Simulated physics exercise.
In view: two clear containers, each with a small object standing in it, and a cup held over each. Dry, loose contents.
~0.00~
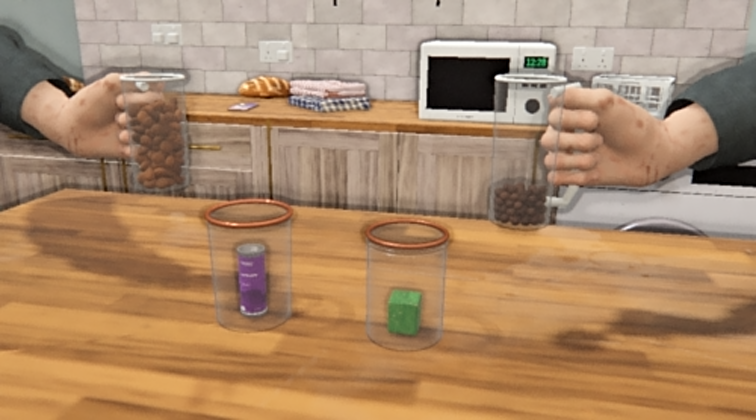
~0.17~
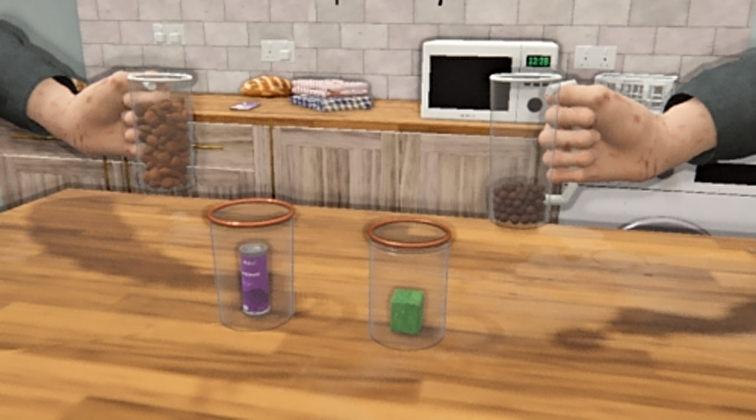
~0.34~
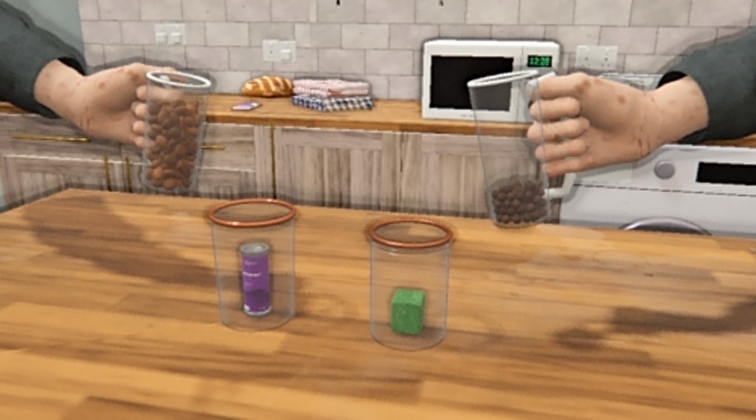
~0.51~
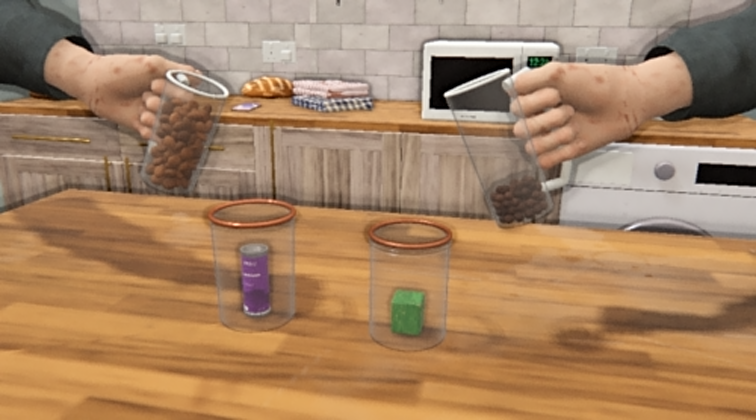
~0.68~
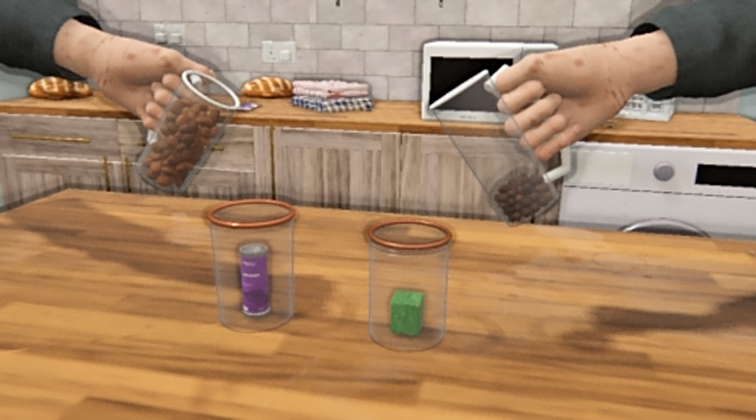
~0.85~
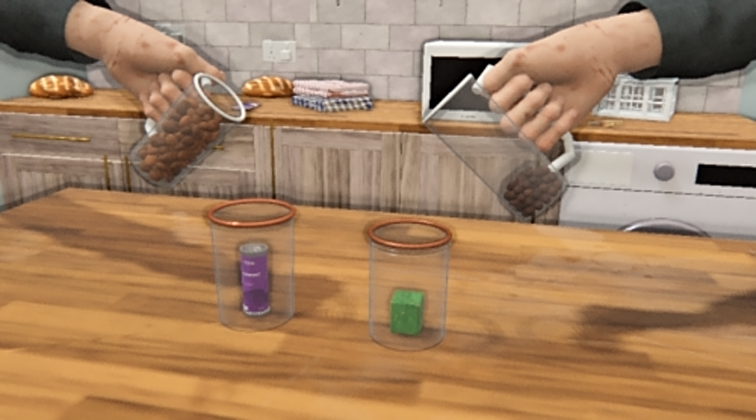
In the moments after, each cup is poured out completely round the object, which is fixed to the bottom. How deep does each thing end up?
One by one: Left object: Peeks out. Right object: Peeks out.
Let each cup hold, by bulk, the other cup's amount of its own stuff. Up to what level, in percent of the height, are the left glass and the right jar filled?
I'd say some 20 percent on the left and some 55 on the right.
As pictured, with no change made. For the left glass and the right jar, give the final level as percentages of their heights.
Estimates: Left some 45; right some 25.
After 1.17 s, left glass empty, all of its cupful still in the cup; right jar empty, all of its cupful still in the cup.
After 1.57 s, left glass empty, all of its cupful still in the cup; right jar empty, all of its cupful still in the cup.
After 2.00 s, left glass nearly empty, about half of its cupful still in the cup; right jar nearly empty, about half of its cupful still in the cup.
At rest (2.9 s), left glass half full (surface near (255, 267)), nothing beside it; right jar a quarter full (surface near (408, 303)), nothing beside it; the left thing is still showing; the right thing is still showing.
